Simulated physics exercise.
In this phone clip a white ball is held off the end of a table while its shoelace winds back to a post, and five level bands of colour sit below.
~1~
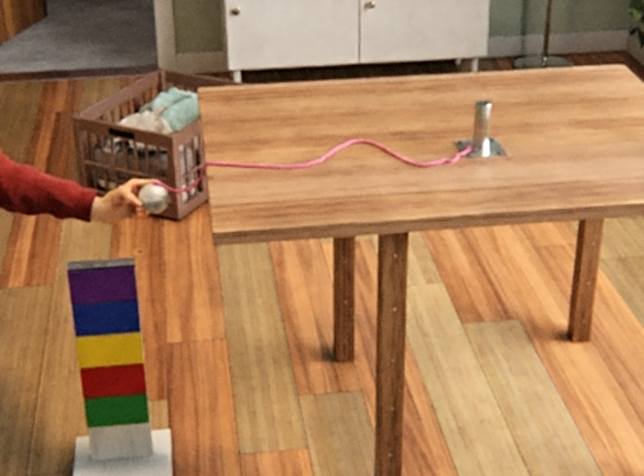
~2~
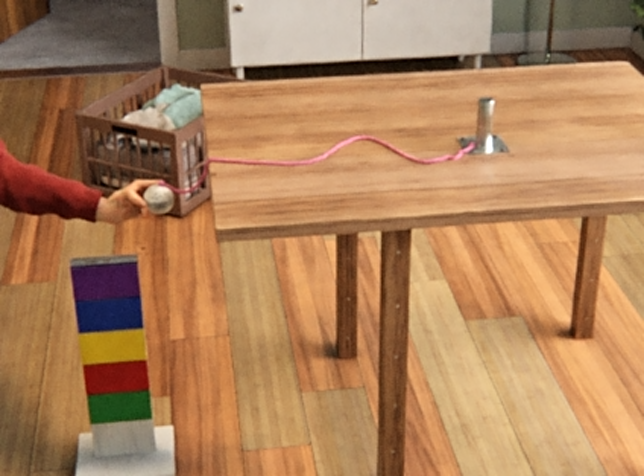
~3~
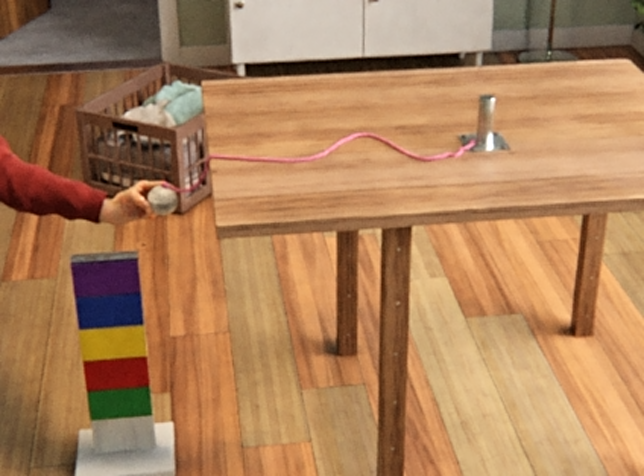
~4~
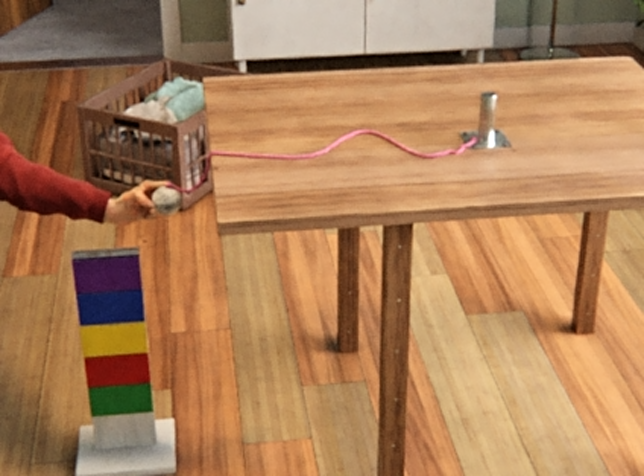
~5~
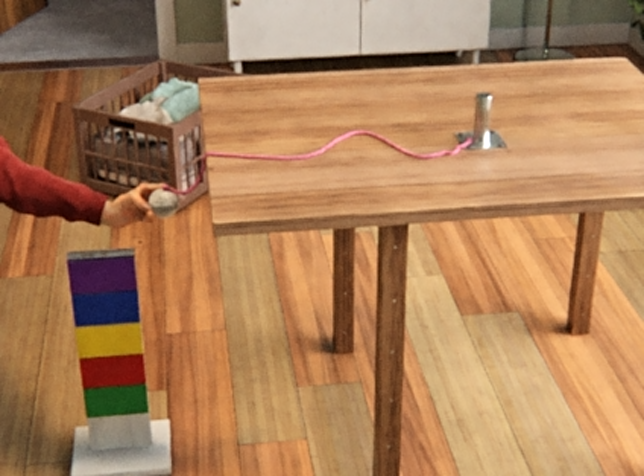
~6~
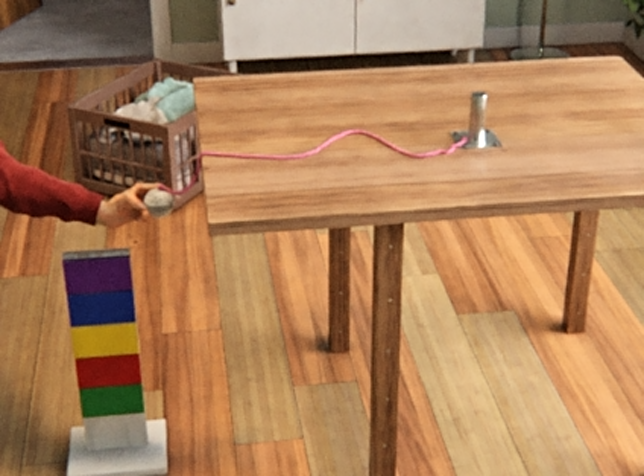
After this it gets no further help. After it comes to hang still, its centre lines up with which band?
It lines up with blue.
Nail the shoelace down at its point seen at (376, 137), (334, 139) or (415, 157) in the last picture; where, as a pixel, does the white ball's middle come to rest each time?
First try near (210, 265), second near (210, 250), third near (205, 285).
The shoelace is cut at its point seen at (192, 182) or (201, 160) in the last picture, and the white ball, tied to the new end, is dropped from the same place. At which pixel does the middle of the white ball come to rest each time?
In turn, (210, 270) for the first and (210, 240) for the second.
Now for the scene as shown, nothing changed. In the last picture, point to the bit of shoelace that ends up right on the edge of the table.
(279, 158), give or take.
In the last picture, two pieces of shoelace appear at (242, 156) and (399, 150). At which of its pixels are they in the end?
About (202, 193), and the other about (369, 144).
A little later, ball near (224, 300); level with blue.
Next, ball near (193, 301); level with blue.
When it is over, ball near (205, 302); level with blue. Its middle rests at the blue band.
